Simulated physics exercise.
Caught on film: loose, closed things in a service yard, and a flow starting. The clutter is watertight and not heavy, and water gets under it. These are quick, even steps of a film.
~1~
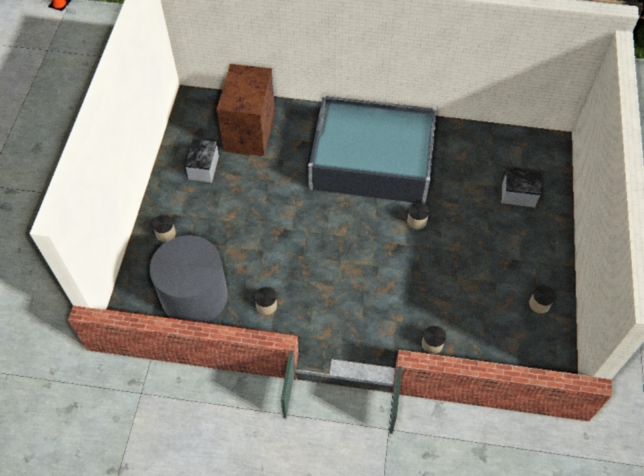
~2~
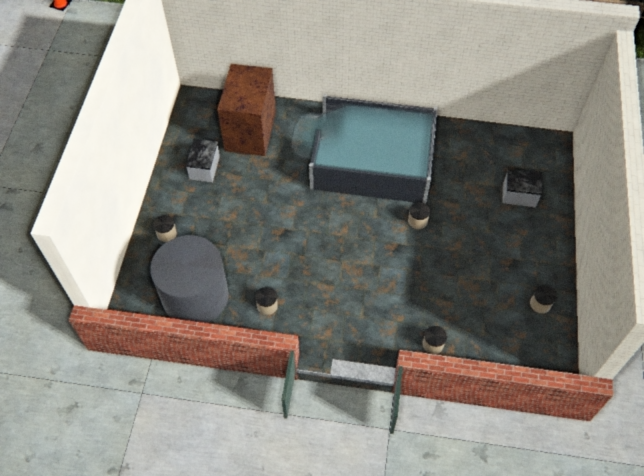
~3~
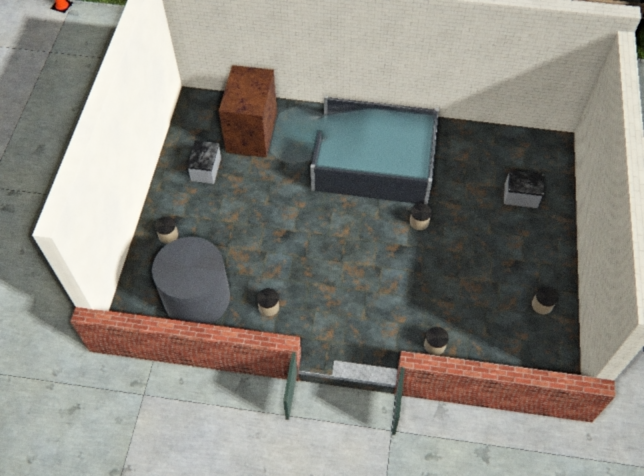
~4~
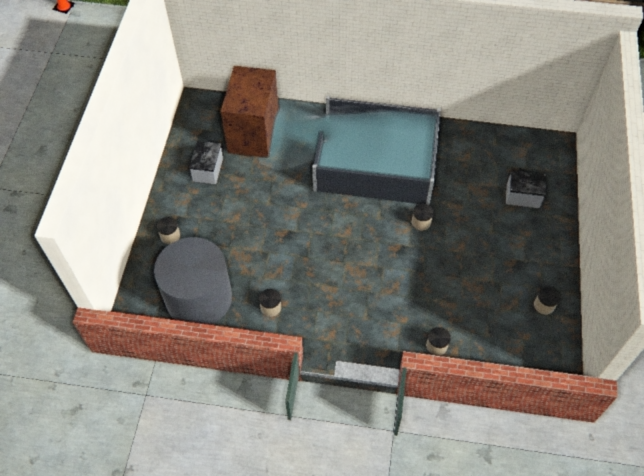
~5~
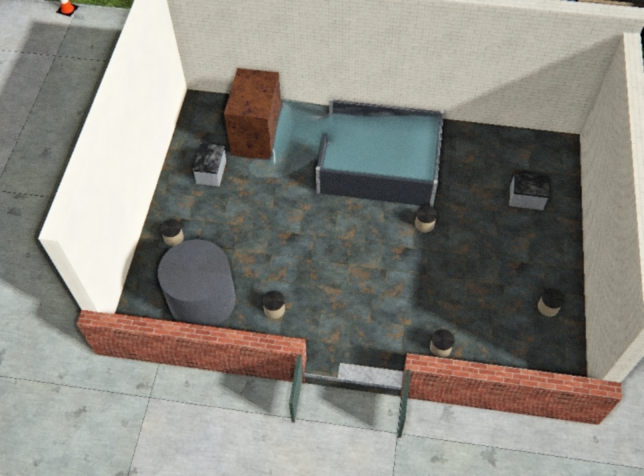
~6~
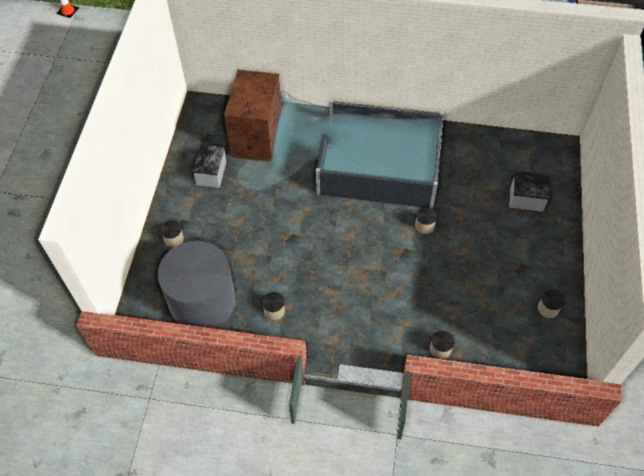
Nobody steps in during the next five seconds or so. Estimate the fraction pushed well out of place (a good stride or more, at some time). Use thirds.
That comes to less than a third.
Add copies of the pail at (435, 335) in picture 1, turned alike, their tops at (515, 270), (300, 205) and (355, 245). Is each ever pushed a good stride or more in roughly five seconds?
In that order: Less than that, moved that far, less than that.
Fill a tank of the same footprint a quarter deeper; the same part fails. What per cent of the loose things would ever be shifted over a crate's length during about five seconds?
Close to 30 %.
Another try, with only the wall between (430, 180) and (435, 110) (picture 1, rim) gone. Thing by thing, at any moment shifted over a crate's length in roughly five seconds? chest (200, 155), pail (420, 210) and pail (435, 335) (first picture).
One after the other: Never so far, never so far, that far or more.
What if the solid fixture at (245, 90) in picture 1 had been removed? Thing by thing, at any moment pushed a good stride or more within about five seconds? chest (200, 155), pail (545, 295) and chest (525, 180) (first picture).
In turn: Yes, not that far, less than that.
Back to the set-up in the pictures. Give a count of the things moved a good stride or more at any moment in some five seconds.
2 of them.
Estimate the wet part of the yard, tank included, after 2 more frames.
Roughly 15 per cent.
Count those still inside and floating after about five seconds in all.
That makes 2.
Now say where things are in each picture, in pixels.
A chest at (201, 153), on the bottom; a pail at (265, 297) rests on the ground; 0 of 7 have shifted, in the first frame.
A chest at (202, 153) rests on the ground; a pail at (266, 296) rests on the ground; 0 of 7 have shifted, in the second frame.
A chest at (203, 155) rests on the ground; a pail at (268, 298), on the bottom; 0 of 7 have shifted, in the third frame.
A chest at (205, 155) rests on the ground; a pail at (270, 298) rests on the ground; 0 of 7 have shifted, in the fourth frame.
A chest at (208, 158) rests on the ground; a pail at (273, 300) rests on the ground; 0 of 7 have shifted, in the fifth frame.
A chest at (208, 159), on the bottom; a pail at (273, 302), on the bottom; 0 of 7 have shifted, in the sixth frame.
A moment on, 0 of 7 are well off their spots; 0 afloat.
Next, 0 of 7 are well off their spots; 0 afloat.
Later, 0 of 7 are well off their spots; 0 afloat.
In the end, 2 of 7 are well off their spots, and 2 have been at some point; 2 afloat.
